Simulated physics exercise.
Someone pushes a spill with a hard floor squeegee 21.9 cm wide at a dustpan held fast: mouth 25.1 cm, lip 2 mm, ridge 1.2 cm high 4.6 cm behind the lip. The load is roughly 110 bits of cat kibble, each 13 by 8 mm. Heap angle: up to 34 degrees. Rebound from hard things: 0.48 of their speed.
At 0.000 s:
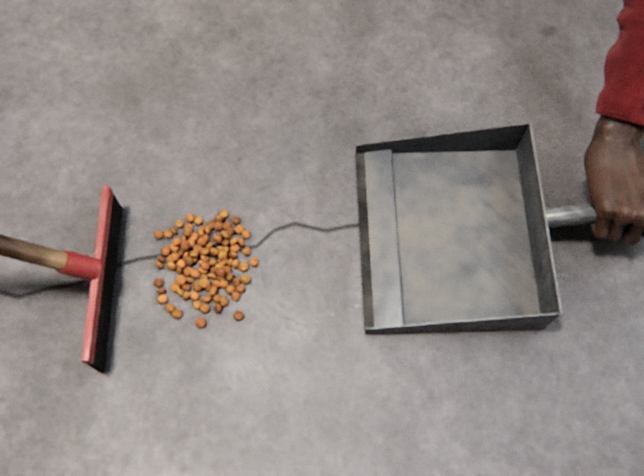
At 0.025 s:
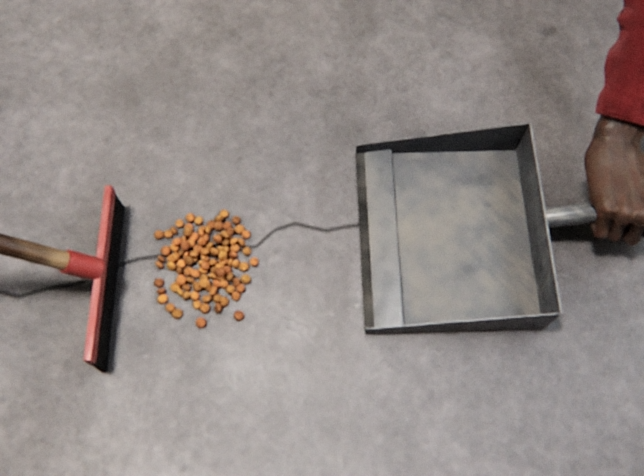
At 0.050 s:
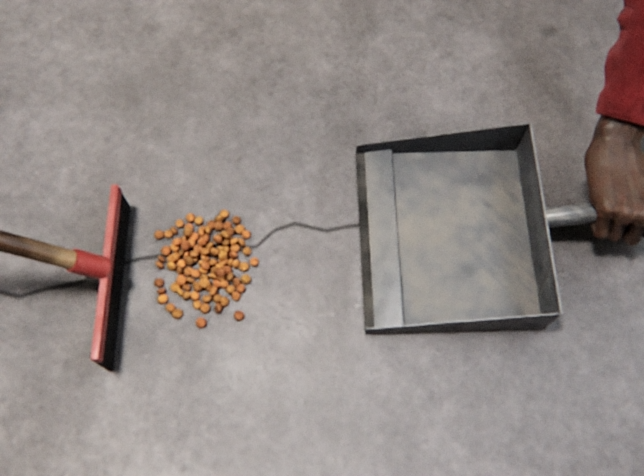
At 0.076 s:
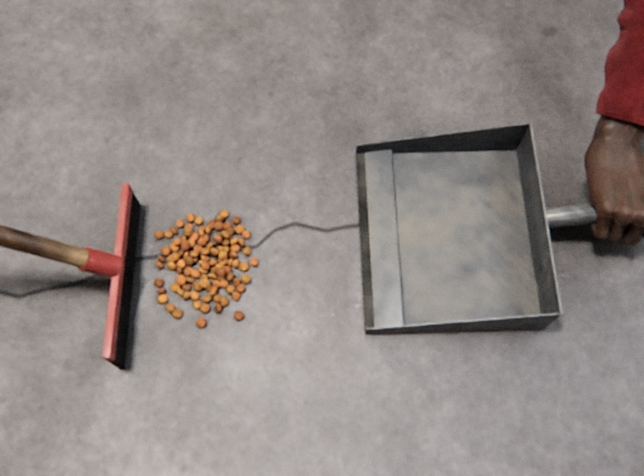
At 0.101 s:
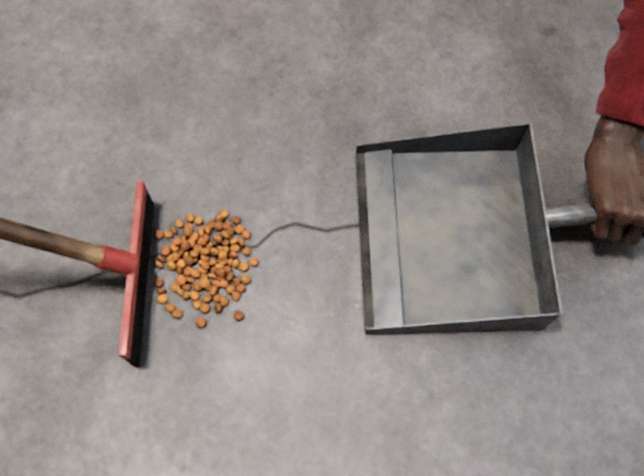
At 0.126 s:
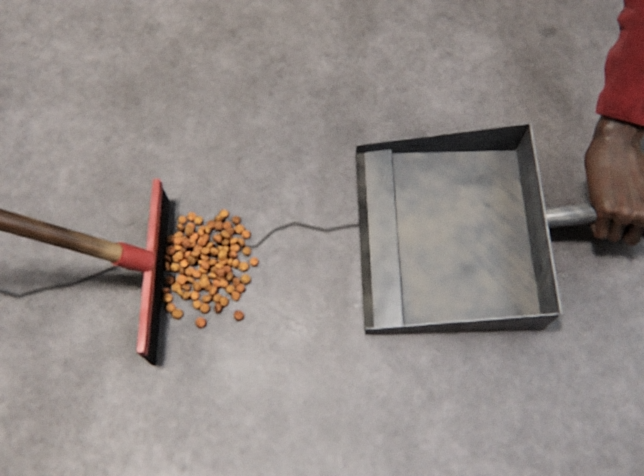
A dark-skinned hand in a red sleeve grips the handle of a grey metal dustpan at the right of a mottled grey floor, seen from above. A loose pile of orange-brown kibble lies left of centre over a thin, dark wavy line, with a red, black-edged squeegee on a wooden handle at left. The squeegee slides rightward and meets the pile's left edge while the pan stays still.
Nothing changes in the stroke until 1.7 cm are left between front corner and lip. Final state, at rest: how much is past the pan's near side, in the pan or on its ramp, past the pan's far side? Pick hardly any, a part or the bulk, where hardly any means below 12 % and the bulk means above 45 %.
Near side: Hardly any; pan: The bulk; far side: Hardly any.
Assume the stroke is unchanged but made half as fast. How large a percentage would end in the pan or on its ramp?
About 50 per cent.
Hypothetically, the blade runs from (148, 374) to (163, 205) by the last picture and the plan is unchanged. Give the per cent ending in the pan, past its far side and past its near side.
That ends as pan 40, far 0, and near 15.
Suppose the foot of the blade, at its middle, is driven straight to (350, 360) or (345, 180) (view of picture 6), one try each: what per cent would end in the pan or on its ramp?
Some 25 per cent on the first try, 40 per cent on the second.
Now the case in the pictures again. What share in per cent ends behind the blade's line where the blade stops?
About 5 per cent.
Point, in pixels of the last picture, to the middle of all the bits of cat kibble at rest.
I'd put it at about (367, 237).
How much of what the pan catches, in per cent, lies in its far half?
I'd put it near 50 per cent.
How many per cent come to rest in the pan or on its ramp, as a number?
That works out at about 60 percent.
Then, at 0.28 s, middle of the blade 13 cm from the lip; 0 % over the lip, far side 0 %, near side 0 %.
After 0.38 s, middle of the blade 5 cm from the lip; 0 % over the lip, far side 0 %, near side 5 %.
After 0.62 s, middle of the blade 2 cm from the lip; 60 % over the lip, far side 0 %, near side 5 %.
At rest (1.3 s), near side 5 %, pan 60 %, far side 0 %, in front of the lip or behind the blade 40 %.
